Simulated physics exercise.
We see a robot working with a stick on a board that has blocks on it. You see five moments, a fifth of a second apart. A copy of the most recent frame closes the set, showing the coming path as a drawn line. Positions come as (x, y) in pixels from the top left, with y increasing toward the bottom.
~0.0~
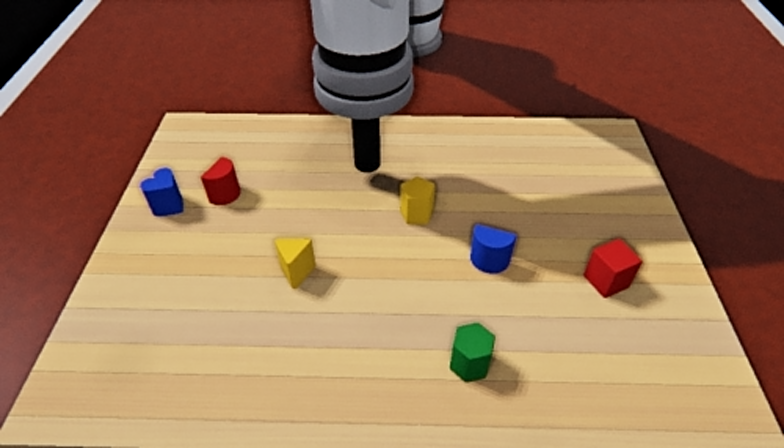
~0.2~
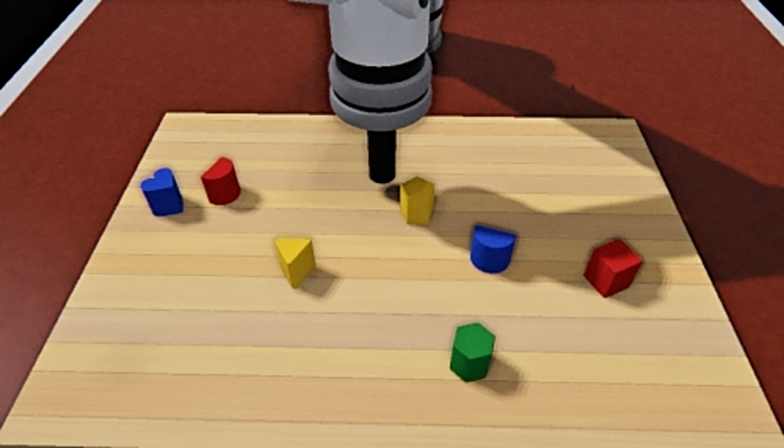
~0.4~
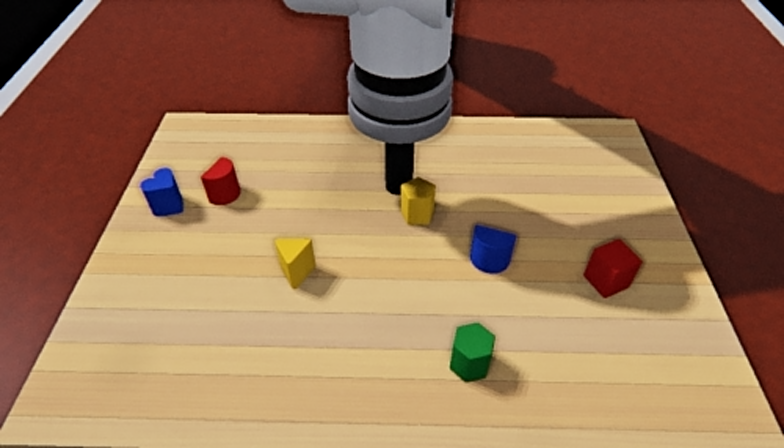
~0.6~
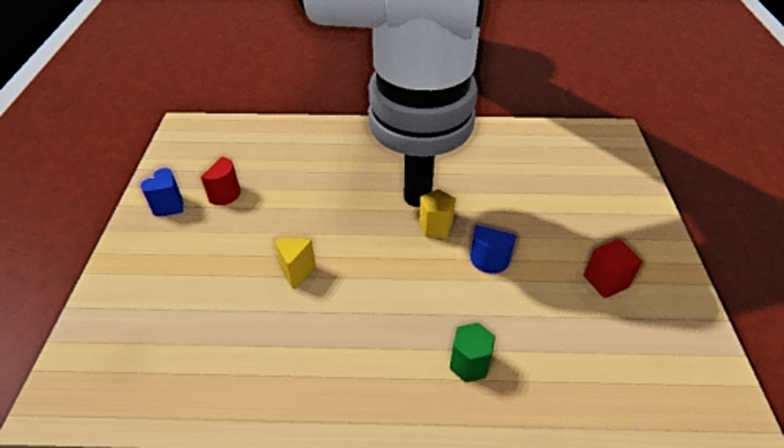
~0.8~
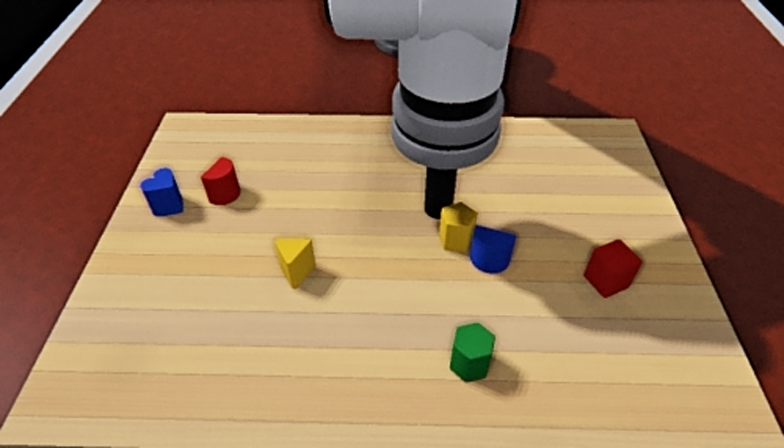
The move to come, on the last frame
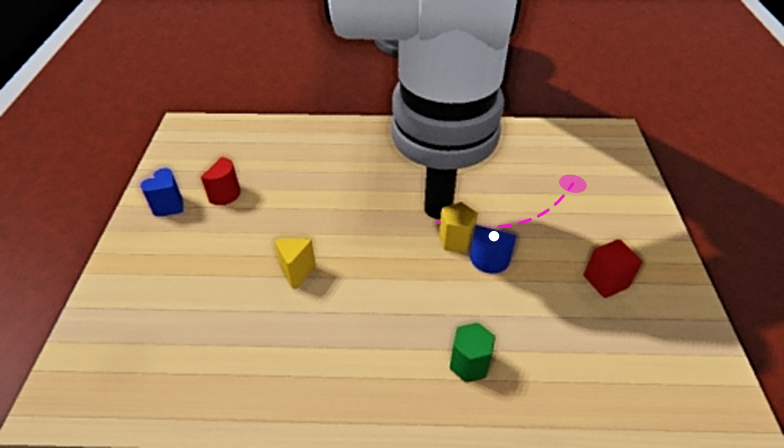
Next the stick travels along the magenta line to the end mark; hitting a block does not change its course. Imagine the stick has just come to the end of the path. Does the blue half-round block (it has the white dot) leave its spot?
The answer is yes.
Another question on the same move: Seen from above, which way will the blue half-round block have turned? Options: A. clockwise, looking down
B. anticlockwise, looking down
B
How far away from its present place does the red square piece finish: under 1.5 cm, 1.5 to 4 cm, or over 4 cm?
My prediction: Under 1.5 cm.
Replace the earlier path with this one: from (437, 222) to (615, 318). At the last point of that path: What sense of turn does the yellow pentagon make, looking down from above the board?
Twists clockwise.
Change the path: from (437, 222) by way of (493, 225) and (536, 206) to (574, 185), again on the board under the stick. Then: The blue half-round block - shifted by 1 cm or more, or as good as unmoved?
The block you're asking about gets moved.
Path on the board, from (437, 222) over (495, 227) and (545, 212) to (573, 184); the dot is on the blue half-round block.
The first path, step by step. One third of the way, stick at (498, 214); yellow pentagon at (485, 224), turned 80° clockwise; blue half-round block at (502, 246), turned 25° anticlockwise.
Two thirds of the way, stick at (550, 199); yellow pentagon at (485, 224), turned 80° clockwise; blue half-round block at (502, 246), turned 25° anticlockwise.
At the end, stick at (577, 171); yellow pentagon at (485, 224), turned 80° clockwise; blue half-round block at (502, 246), turned 25° anticlockwise; red square piece in place.
